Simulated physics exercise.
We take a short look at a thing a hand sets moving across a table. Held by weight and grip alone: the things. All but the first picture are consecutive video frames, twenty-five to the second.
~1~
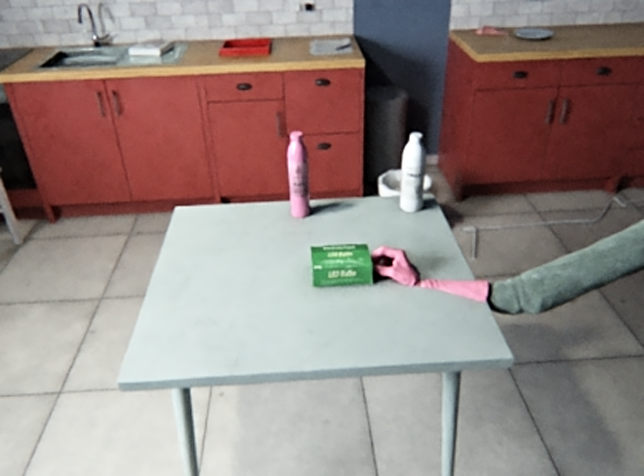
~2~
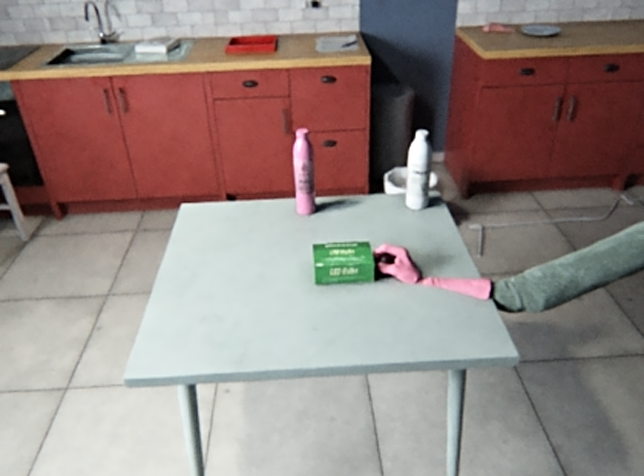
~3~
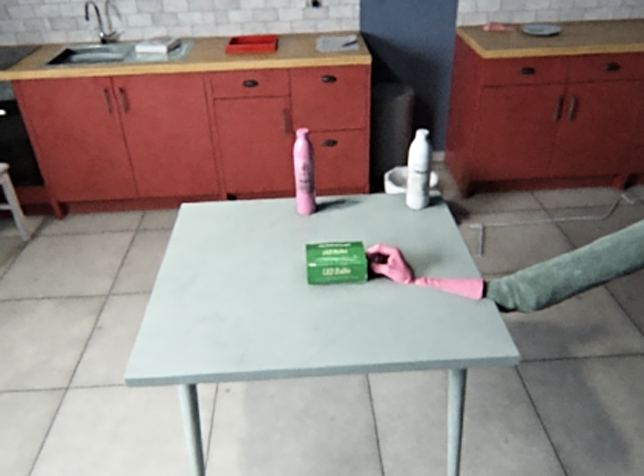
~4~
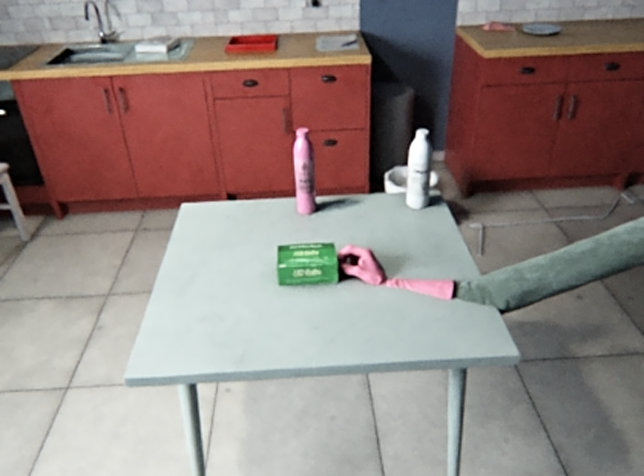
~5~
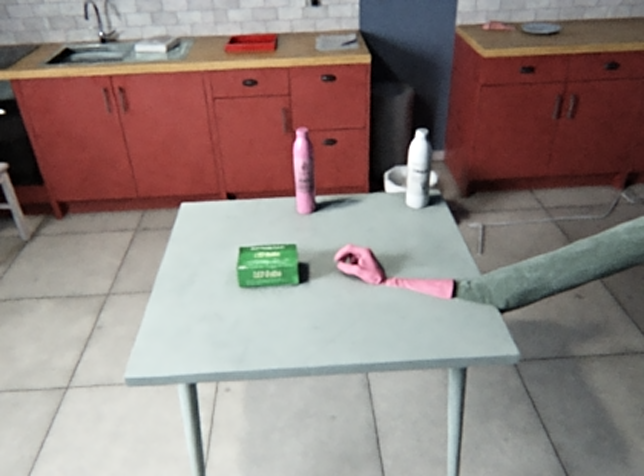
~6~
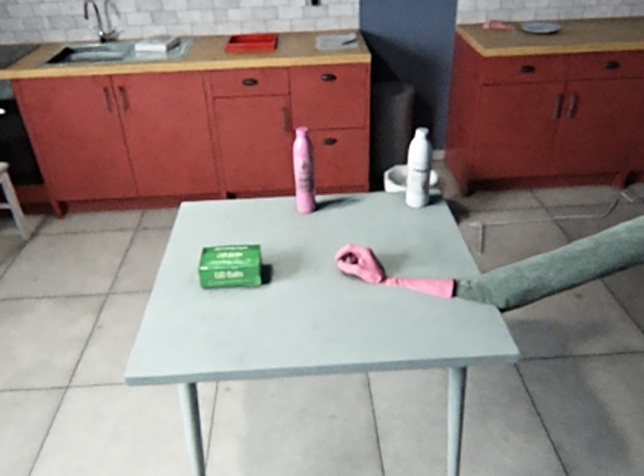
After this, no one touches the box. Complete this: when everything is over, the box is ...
No longer on the table.
Then, 0.20 s on from there, green box now off the table.
Then, 0.40 s on from there, things are still on the move.
Then, 0.60 s on from there, as before.
In the end, off the table, green box.
